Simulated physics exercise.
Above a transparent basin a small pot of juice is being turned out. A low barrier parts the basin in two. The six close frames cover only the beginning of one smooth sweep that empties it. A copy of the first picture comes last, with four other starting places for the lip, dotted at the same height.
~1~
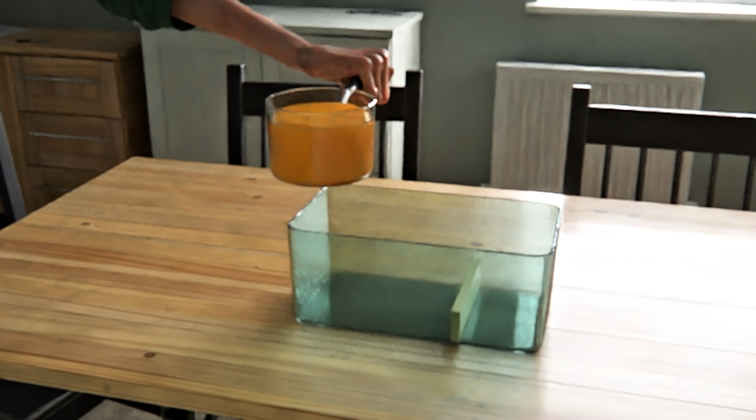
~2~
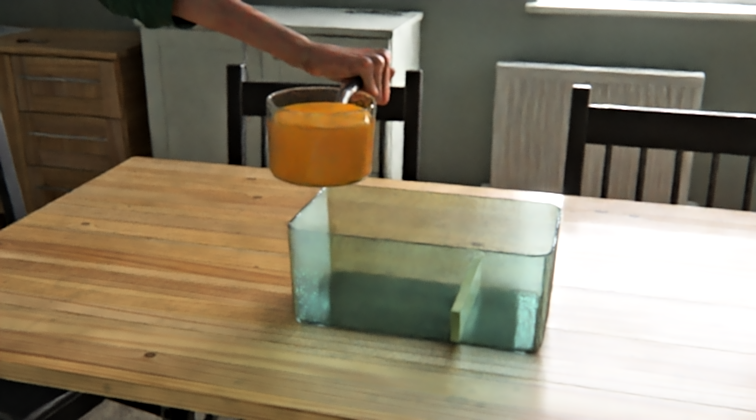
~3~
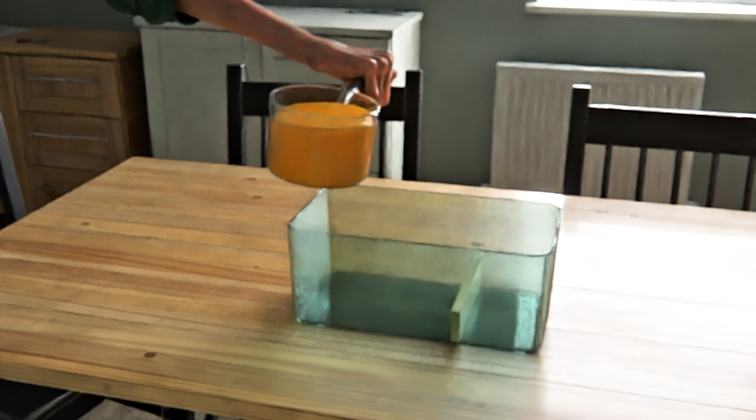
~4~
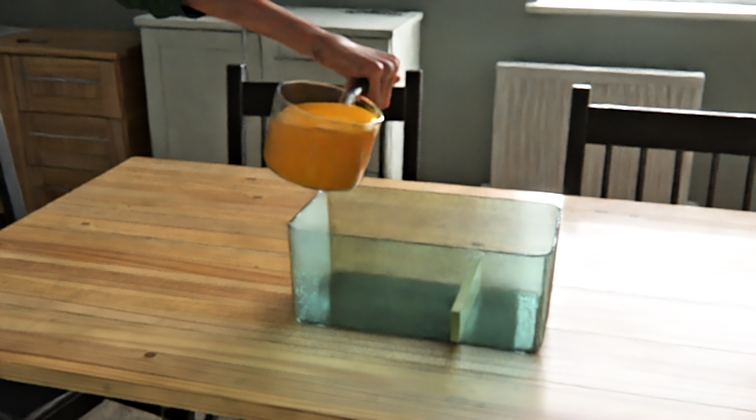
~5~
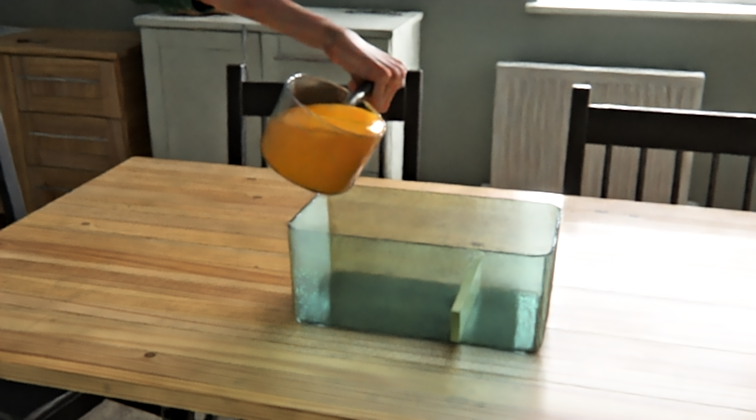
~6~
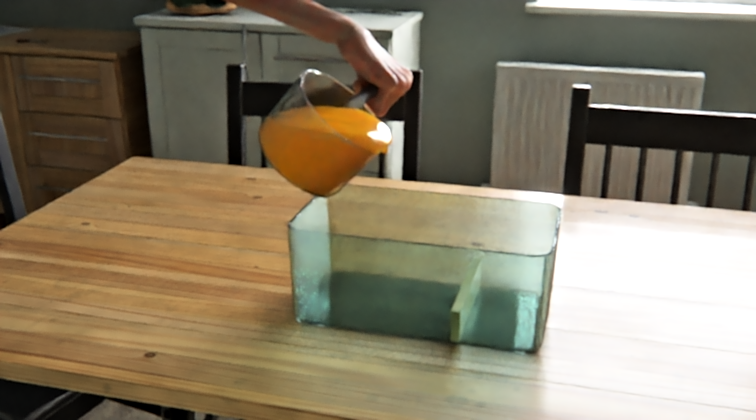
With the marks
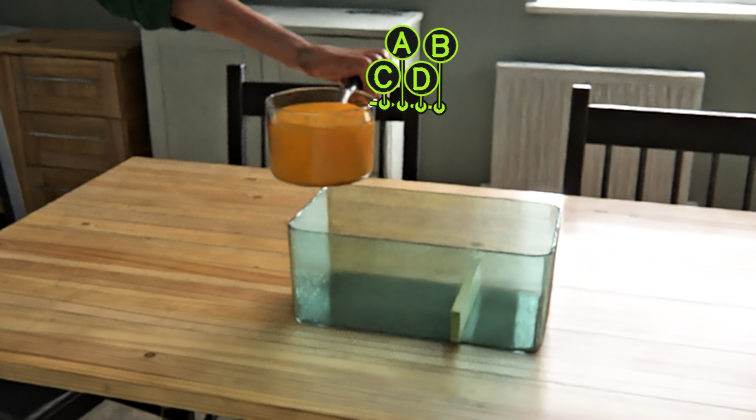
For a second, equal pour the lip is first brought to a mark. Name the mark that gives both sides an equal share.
B is best.
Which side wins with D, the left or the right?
More ends on the left.
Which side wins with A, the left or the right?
The left side.
On the marked copy, A at (402, 105); B at (439, 107); C at (384, 104); D at (420, 106).
For place A, about 82 % ends left of the wall and 15 % right of it; 3 % is lost outside.
For place B, about 52 % ends left of the wall and 46 % right of it; 3 % is lost outside.
For place C, about 87 % ends left of the wall and 12 % right of it.
For place D, about 69 % ends left of the wall and 28 % right of it; 3 % is lost outside.
